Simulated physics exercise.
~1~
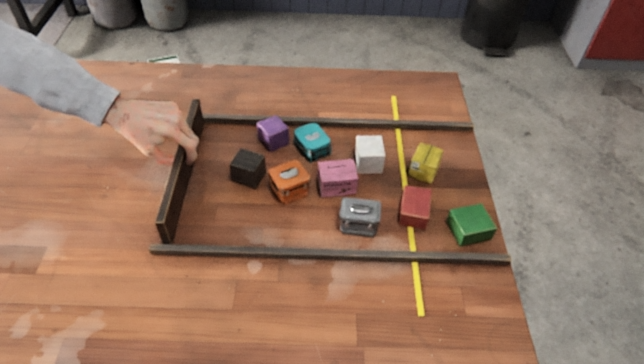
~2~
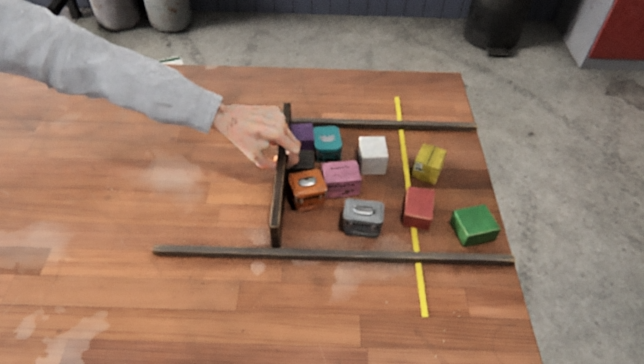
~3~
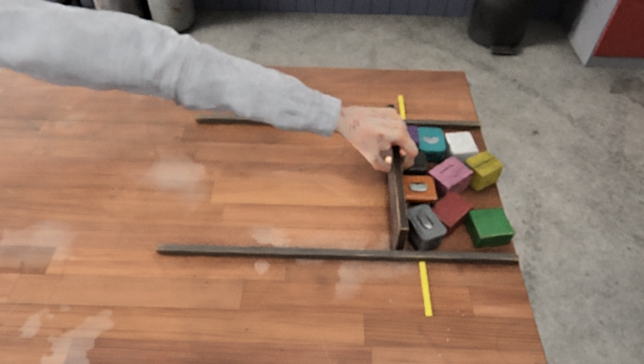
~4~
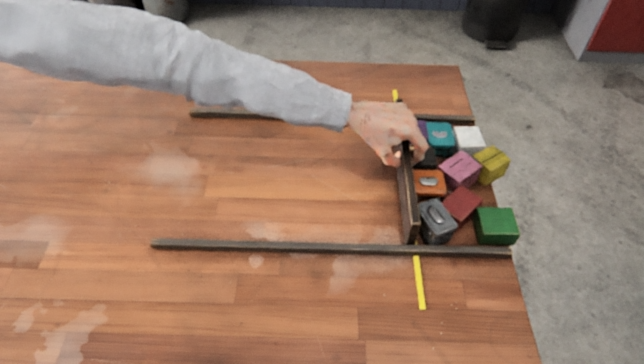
To begin with, a hand holds an upright dark board at the left of two rails on a wooden table, with colourful blocks and small cases scattered between them and a yellow tape line near the right end. The hand pushes the board to the right, and it gathers the black, purple, orange and turquoise pieces. It keeps sweeping until the pieces bunch together and crowd past the tape toward the table's edge. Finally the board stops about at the tape, still upright in the hand. The pieces sit packed by the rim, and none falls off.
